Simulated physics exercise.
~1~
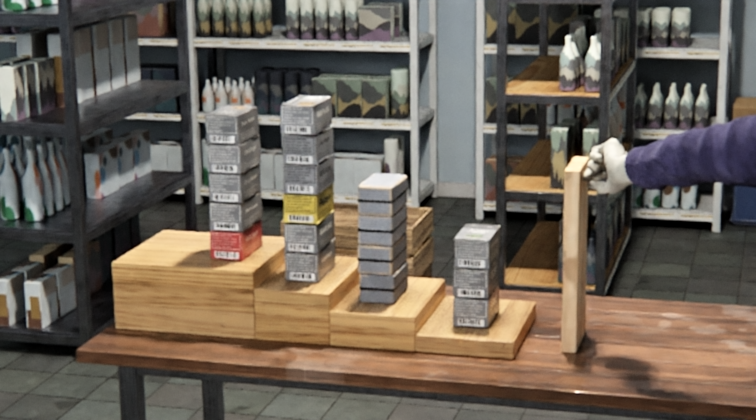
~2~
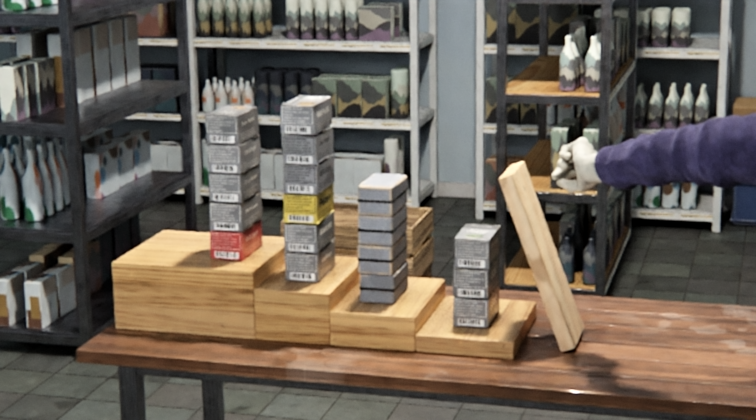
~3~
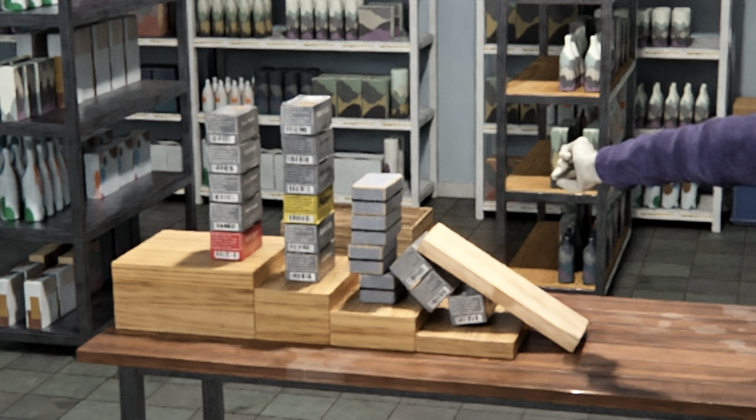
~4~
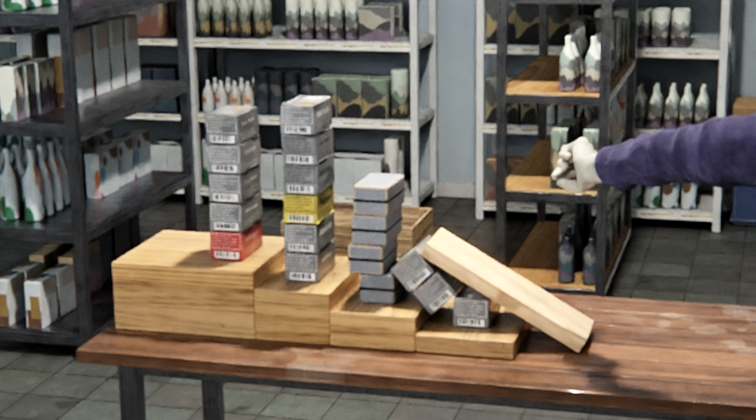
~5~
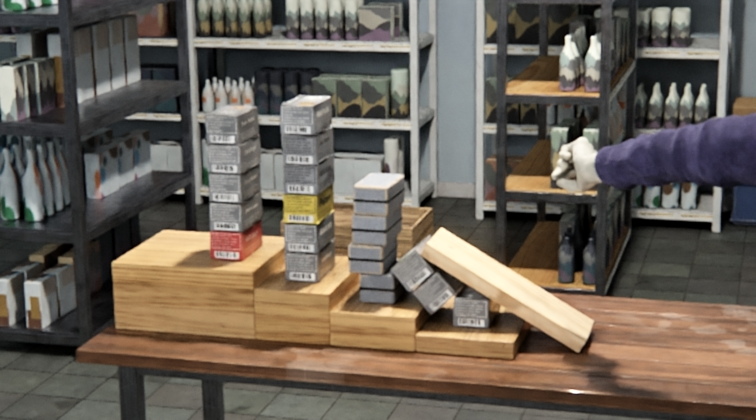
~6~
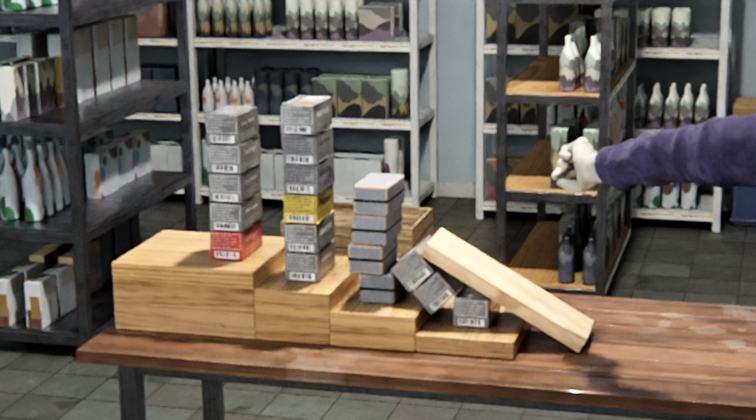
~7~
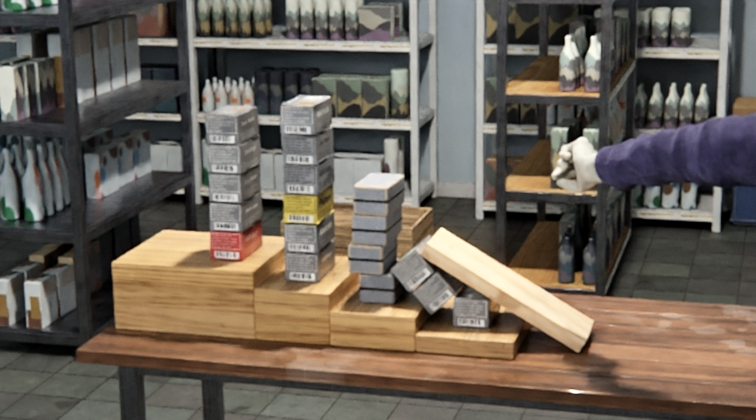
Wooden board tipping left from a gloved hand's push, toppling the shortest stack of grey packets, while taller columns remain standing.
